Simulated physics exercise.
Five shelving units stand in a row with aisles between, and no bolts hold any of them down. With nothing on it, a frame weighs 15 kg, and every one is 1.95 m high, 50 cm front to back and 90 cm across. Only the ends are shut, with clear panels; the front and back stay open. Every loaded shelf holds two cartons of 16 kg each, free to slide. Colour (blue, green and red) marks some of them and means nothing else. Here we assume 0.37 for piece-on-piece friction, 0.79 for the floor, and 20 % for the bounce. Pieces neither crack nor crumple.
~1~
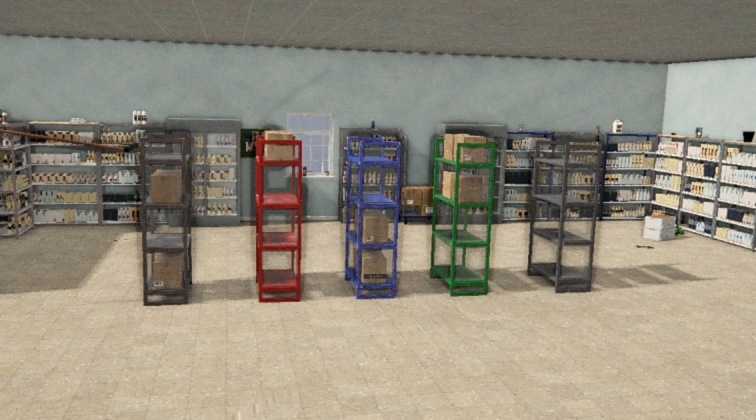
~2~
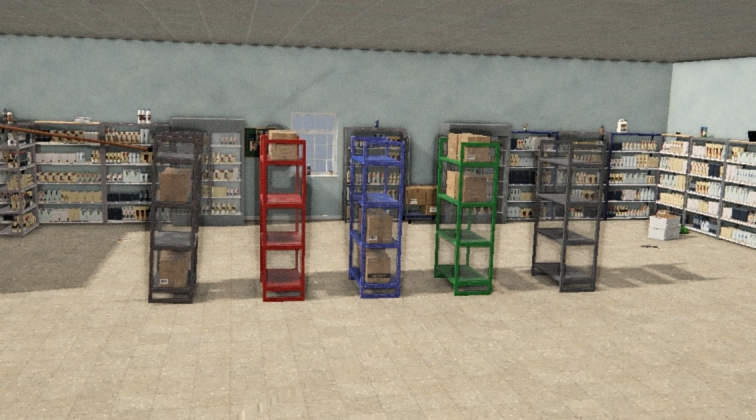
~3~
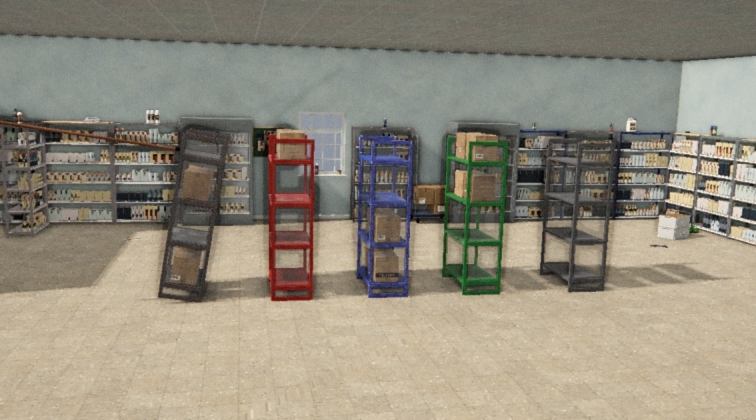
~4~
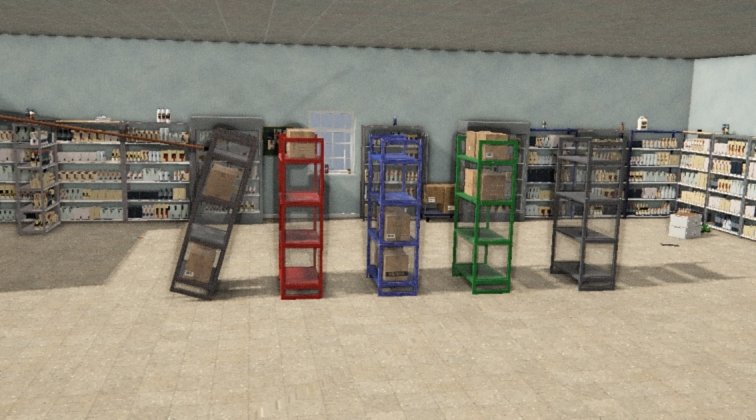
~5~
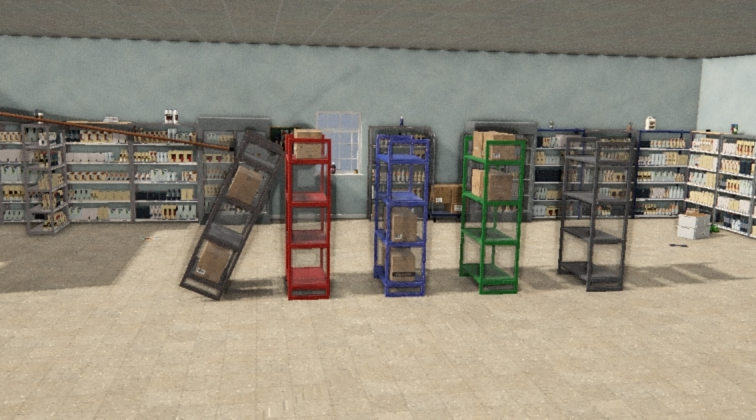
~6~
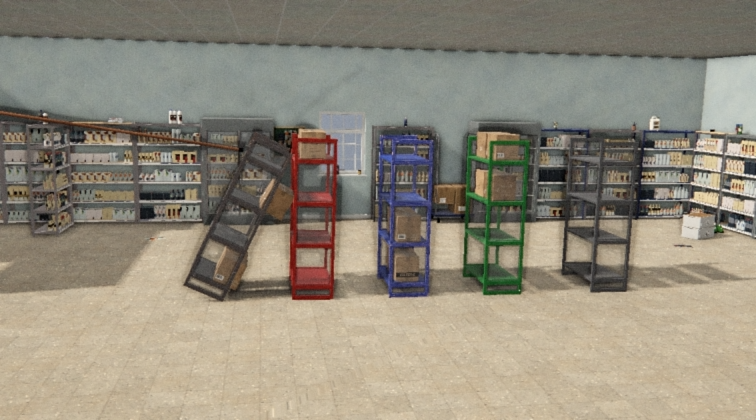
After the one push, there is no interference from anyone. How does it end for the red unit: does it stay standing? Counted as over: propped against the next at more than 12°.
Downed.
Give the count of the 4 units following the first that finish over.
That would be 2 of them.
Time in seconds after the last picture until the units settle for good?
Around 3.0 s.
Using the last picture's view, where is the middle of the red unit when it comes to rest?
Close to (368, 220).
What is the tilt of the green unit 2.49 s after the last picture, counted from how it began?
0°.
Then, 1.37 s on from the sixth picture, 4 cartons spilt or dropped; 1 of the 4 other units over; red unit tipped 21°.
Then, 2.49 s on from the sixth picture, 6 cartons spilt or dropped; 2 of the 4 other units over; red unit tipped 36°; blue unit tipped 22°.
Finally, 8 cartons spilt or dropped; 2 of the 4 other units over; red unit tipped 42°; blue unit tipped 25°; green unit tipped 3°. Two left standing. Seen by the last camera, middles, red unit near (368, 220), blue unit near (436, 212).
